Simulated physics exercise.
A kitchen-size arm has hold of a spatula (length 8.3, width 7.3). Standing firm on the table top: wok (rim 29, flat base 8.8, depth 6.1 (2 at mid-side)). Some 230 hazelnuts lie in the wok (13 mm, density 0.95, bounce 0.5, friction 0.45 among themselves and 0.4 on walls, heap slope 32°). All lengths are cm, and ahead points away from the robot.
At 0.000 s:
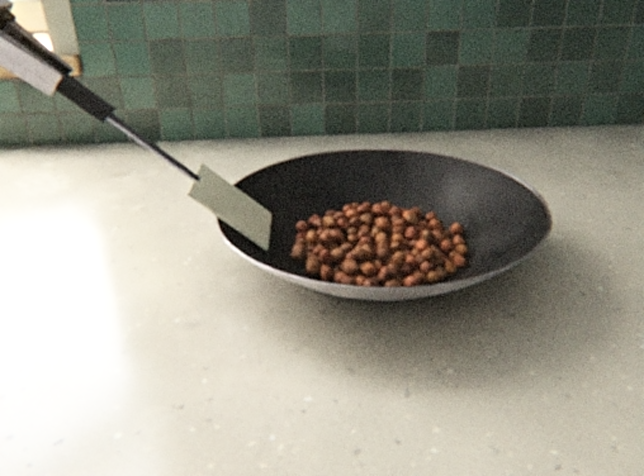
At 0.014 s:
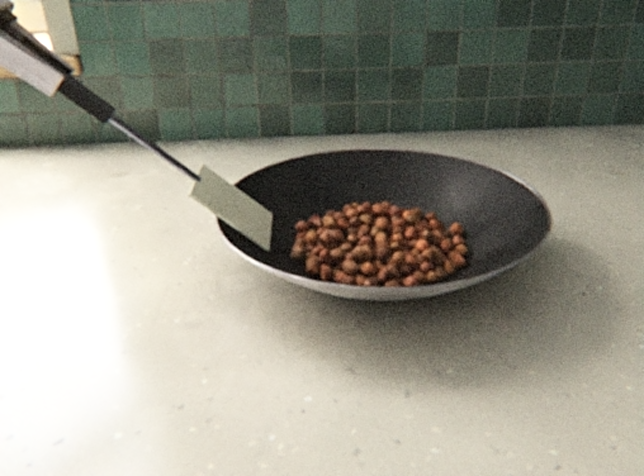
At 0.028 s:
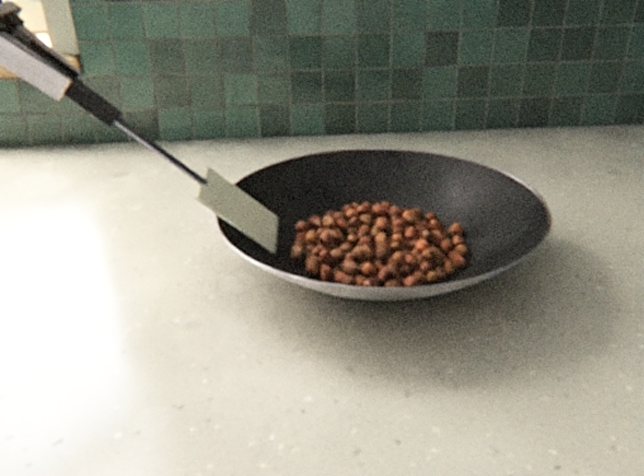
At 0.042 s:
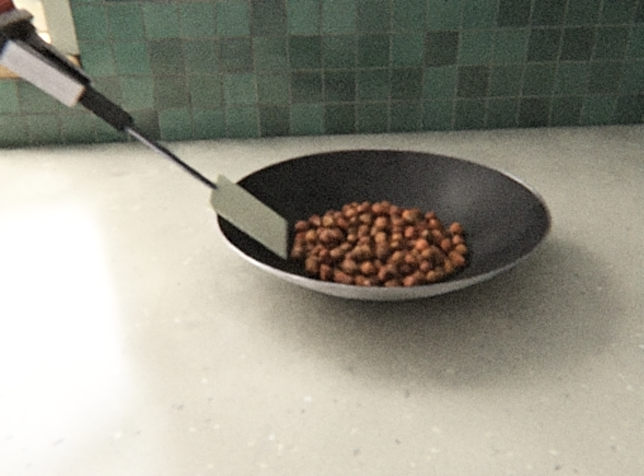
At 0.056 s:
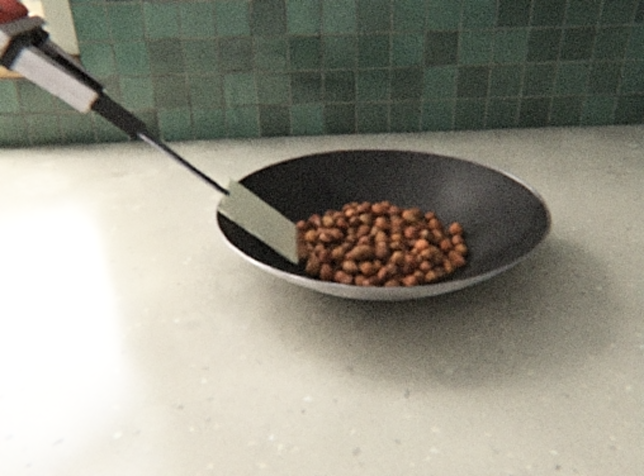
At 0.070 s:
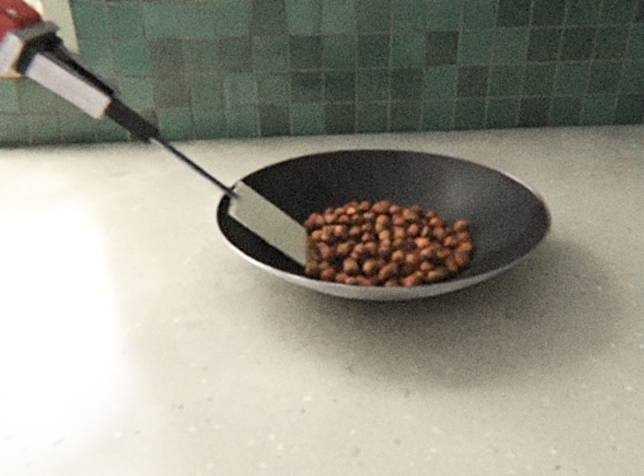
A spatula with a pale, flat blade, held at the upper left by a partly visible robotic gripper, slides a short way right and slightly down inside a dark wok, meeting the brown nuts and nudging the nearest ones slightly right. The wok stays still on a pale speckled countertop. Green square tiles line the wall behind, seen from a steady, slightly raised view.
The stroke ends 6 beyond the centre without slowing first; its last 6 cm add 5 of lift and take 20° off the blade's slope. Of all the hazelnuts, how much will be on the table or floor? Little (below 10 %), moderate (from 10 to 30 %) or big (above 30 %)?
A little share, below 10 %, ends on the table or floor.
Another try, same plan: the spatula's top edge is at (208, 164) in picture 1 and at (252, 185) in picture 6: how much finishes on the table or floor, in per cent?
About 5 per cent.
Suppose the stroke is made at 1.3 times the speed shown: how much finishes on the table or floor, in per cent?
About 10 per cent.
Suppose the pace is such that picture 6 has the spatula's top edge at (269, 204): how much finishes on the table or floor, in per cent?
Some 20 per cent.
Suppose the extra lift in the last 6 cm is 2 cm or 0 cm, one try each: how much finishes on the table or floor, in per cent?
About 0 and 5 per cent.
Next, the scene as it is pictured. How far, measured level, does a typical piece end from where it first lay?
Roughly 4 cm.
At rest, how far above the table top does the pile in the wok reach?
About 7.5 cm.
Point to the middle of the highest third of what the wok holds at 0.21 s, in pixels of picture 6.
Near (457, 221).
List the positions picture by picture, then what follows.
The first frame shows the spatula top edge at (194, 177), sloping 42°; upper third of the load around (380, 236), from x 300 to 460, top at y 205; 232 in the wok.
The second frame shows the spatula top edge at (196, 178), sloping 42°; upper third of the load around (380, 236), from x 300 to 460, top at y 205.
The third frame shows the spatula top edge at (202, 181), sloping 42°; upper third of the load around (379, 236), from x 300 to 460, top at y 205.
The fourth frame shows the spatula top edge at (212, 187), sloping 42°; upper third of the load around (379, 236), from x 300 to 460, top at y 205.
The fifth frame shows the spatula top edge at (223, 192), sloping 42°; upper third of the load around (378, 235), from x 300 to 460, top at y 205.
The sixth frame shows the spatula top edge at (234, 196), sloping 42°; upper third of the load around (376, 237), from x 310 to 465, top at y 205; 232 in the wok.
After 0.14 s, sloping 42°, highest piece 5 above the table; 232 in the wok.
After 0.21 s, sloping 34°, highest piece 6 above the table; 232 in the wok.
After 0.44 s, sloping 22°, highest piece 8 above the table; 230 in the wok, 1 on the table or floor, 1 on the blade or in flight.
After 1.49 s, sloping 22°, highest piece 8 above the table; 230 in the wok, 2 on the table or floor.
In the end, 230 in the wok, 2 on the table or floor. That is 1 % on the table or floor.
